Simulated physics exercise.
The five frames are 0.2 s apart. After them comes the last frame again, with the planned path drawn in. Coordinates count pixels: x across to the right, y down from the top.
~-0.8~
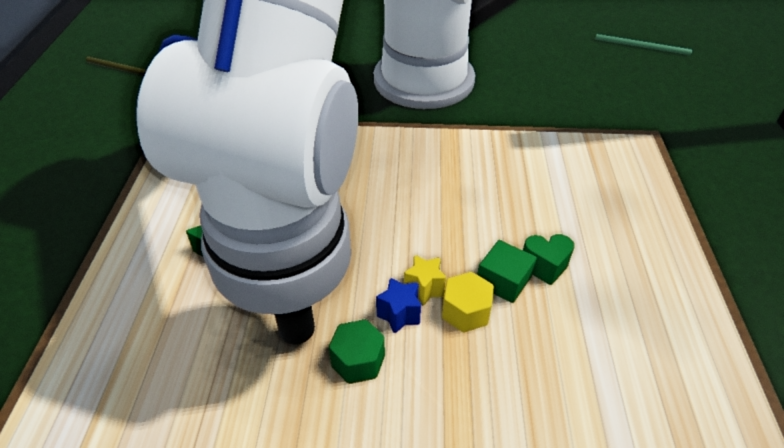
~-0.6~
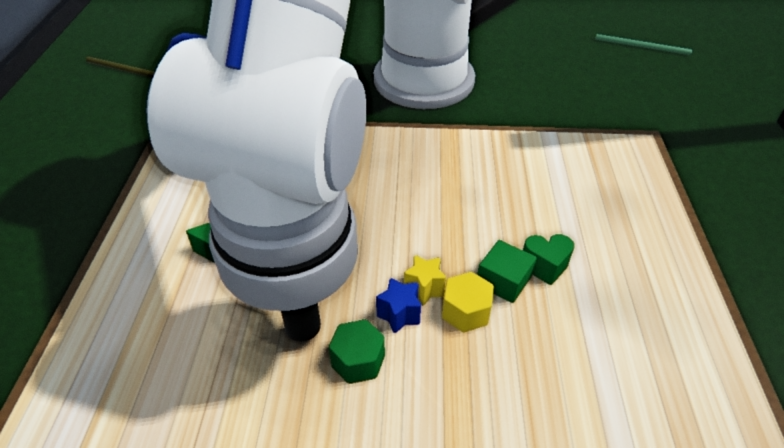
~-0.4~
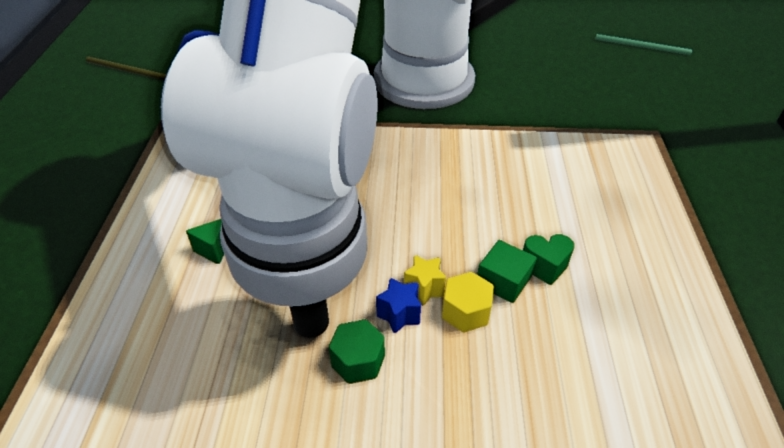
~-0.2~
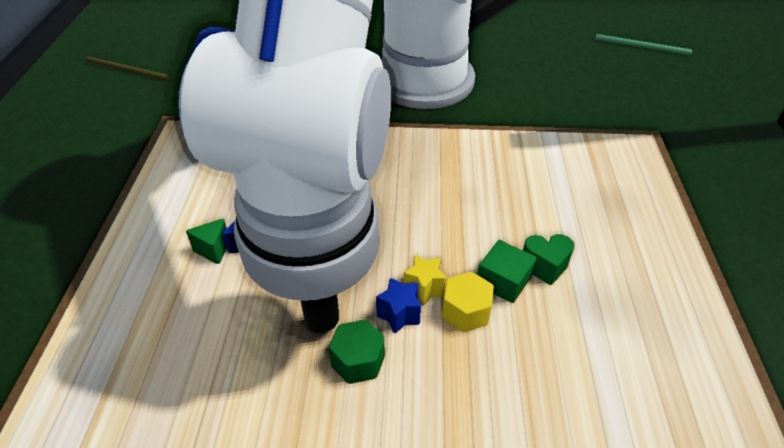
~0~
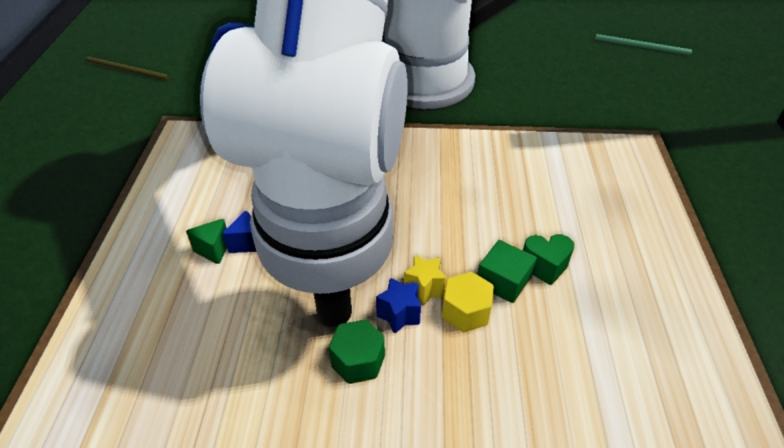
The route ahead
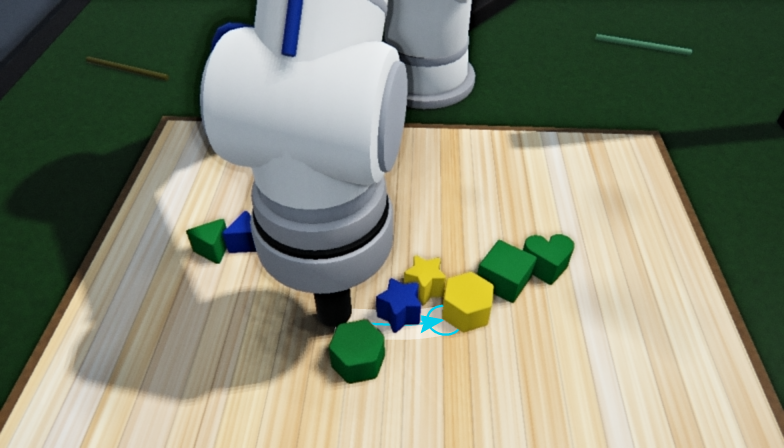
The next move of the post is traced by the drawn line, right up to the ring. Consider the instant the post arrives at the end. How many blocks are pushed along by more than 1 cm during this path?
Once the path ends, three or more blocks will have shifted.
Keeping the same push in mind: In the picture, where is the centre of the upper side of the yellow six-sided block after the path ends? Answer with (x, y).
So, by the moment the path ends, you'll find the top centre of the yellow six-sided block at (516, 283).
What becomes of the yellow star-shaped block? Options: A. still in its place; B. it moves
It's B.
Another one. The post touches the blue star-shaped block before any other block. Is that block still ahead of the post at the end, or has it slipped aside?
In the end it is ahead.
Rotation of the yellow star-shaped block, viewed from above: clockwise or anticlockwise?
The twist is anticlockwise.
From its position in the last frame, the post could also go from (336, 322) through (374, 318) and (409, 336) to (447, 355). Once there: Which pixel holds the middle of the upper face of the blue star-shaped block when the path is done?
Top centre: (478, 320).
Path on the board, from (336, 322) through (391, 325) to (445, 320).
What follows on the original path. Halfway along, post (391, 315); blue star-shaped block (427, 293); yellow star-shaped block (437, 264), turned 30° anticlockwise.
At the end, post (446, 310); blue star-shaped block (473, 285); yellow star-shaped block (448, 257), turned 65° anticlockwise; yellow six-sided block (516, 283); green square block (529, 251).
